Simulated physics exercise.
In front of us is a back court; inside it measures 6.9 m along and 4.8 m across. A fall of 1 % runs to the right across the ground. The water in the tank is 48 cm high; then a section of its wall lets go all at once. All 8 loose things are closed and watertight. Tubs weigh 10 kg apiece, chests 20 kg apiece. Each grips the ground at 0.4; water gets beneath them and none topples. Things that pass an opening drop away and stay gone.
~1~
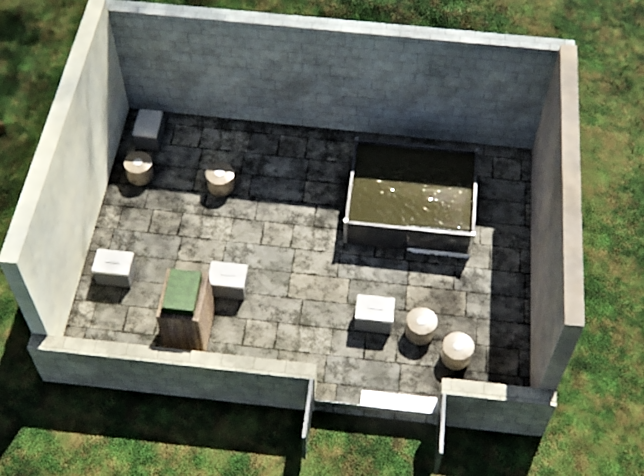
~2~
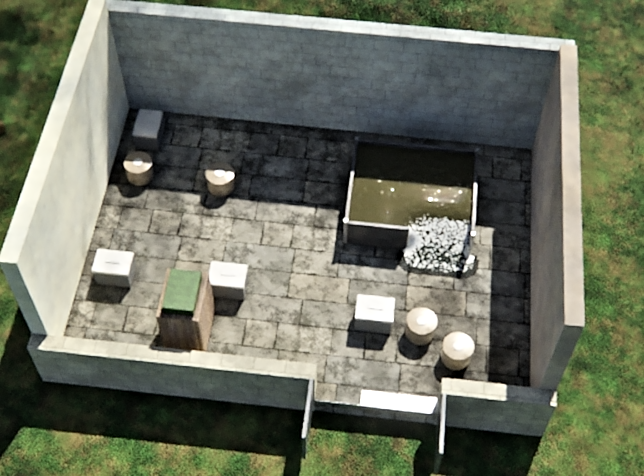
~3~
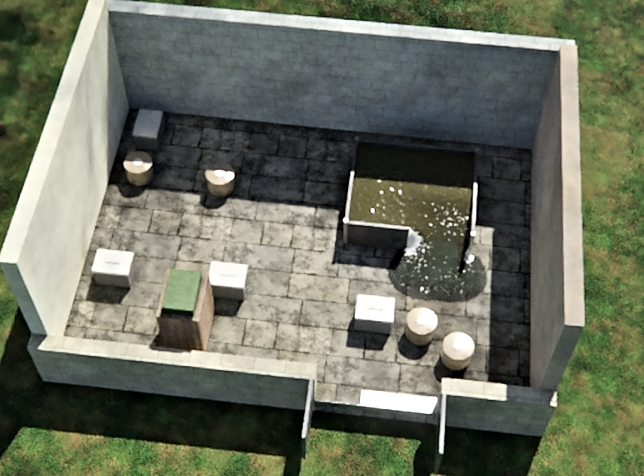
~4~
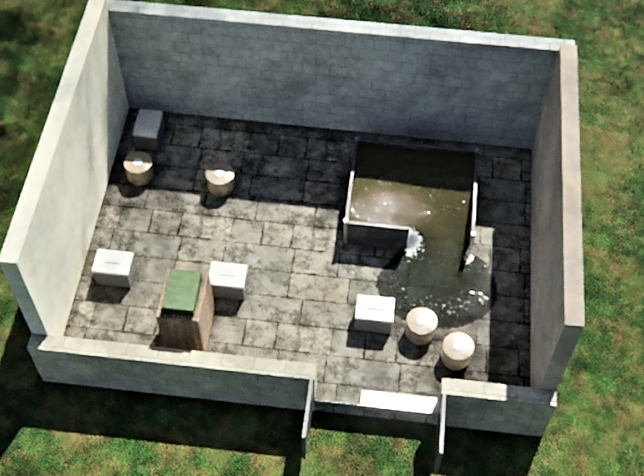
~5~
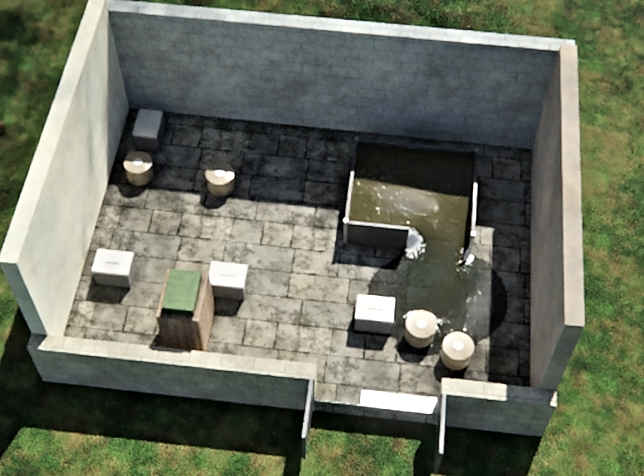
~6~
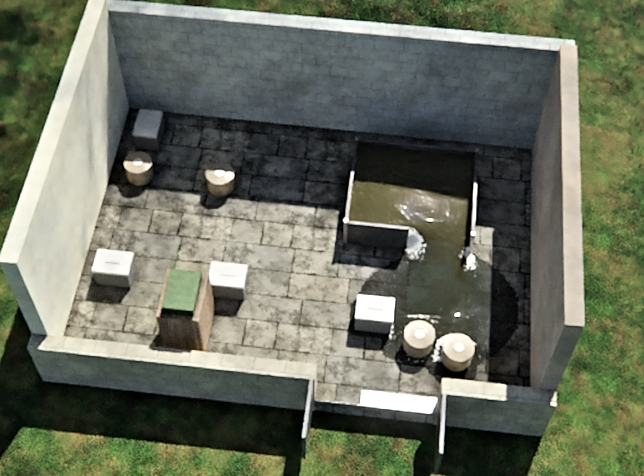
A walled stone court held a tank of murky water, which burst out through a gap in the tank's front and spread across the paving around two pale tubs, nudging one slightly toward the front.
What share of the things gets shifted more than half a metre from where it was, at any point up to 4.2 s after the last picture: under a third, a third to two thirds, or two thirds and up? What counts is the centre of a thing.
By the time shown, under one third will have gone that far.
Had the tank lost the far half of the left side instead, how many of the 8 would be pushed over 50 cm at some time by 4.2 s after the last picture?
Result: 4 of them.
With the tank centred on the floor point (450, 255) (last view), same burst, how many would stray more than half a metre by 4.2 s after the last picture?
Result: 1.
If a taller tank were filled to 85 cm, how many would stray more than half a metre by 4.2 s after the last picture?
Then the count would be 3.
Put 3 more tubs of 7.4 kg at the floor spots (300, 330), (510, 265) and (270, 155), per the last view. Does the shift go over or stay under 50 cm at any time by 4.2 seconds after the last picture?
First falls shy, second exceeds it, third falls shy.
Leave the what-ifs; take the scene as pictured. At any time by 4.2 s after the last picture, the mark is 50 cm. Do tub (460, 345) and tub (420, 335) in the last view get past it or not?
In that order: Over, more.
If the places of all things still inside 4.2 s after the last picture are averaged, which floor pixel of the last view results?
Near (201, 229).
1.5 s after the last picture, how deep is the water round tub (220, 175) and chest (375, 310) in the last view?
First about 0 cm, second about 5 cm.
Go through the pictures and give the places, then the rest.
A tub at (422, 321), on the bottom; a tub at (458, 346) rests on the ground; 3.2 m2 under water; 0 of 8 have shifted, in the first picture.
A tub at (422, 321), on the bottom; a tub at (458, 346), on the bottom; 3.7 m2 under water; 0 of 8 have shifted, in the second picture.
A tub at (422, 321) rests on the ground; a tub at (458, 346), on the bottom; 4.3 m2 under water; 0 of 8 have shifted, in the third picture.
A tub at (422, 321) rests on the ground; a tub at (458, 346), on the bottom; water covers 5.1 m2; 0 of 8 have shifted, in the fourth picture.
A tub at (421, 324), on the bottom, 6 cm from its start; a tub at (458, 346) rests on the ground; 5.8 m2 under water; 1 of 8 have shifted, in the fifth picture.
A tub at (419, 334), on the bottom, 23 cm from its start; a tub at (459, 347) rests on the ground; water covers 6.4 m2; 1 of 8 have shifted, in the sixth picture.
Then, 0.4 s after the last picture 1 of 8 are over 50 cm from their spots; 0 afloat.
Then, 1.5 s after the last picture 1 of 8 are over 50 cm from their spots; 1 afloat.
Then, 2.8 s after the last picture 1 of 8 are over 50 cm from their spots; 1 afloat.
Then, 4.2 s after the last picture 2 of 8 are over 50 cm from their spots, and 2 have been at some point; 0 afloat.
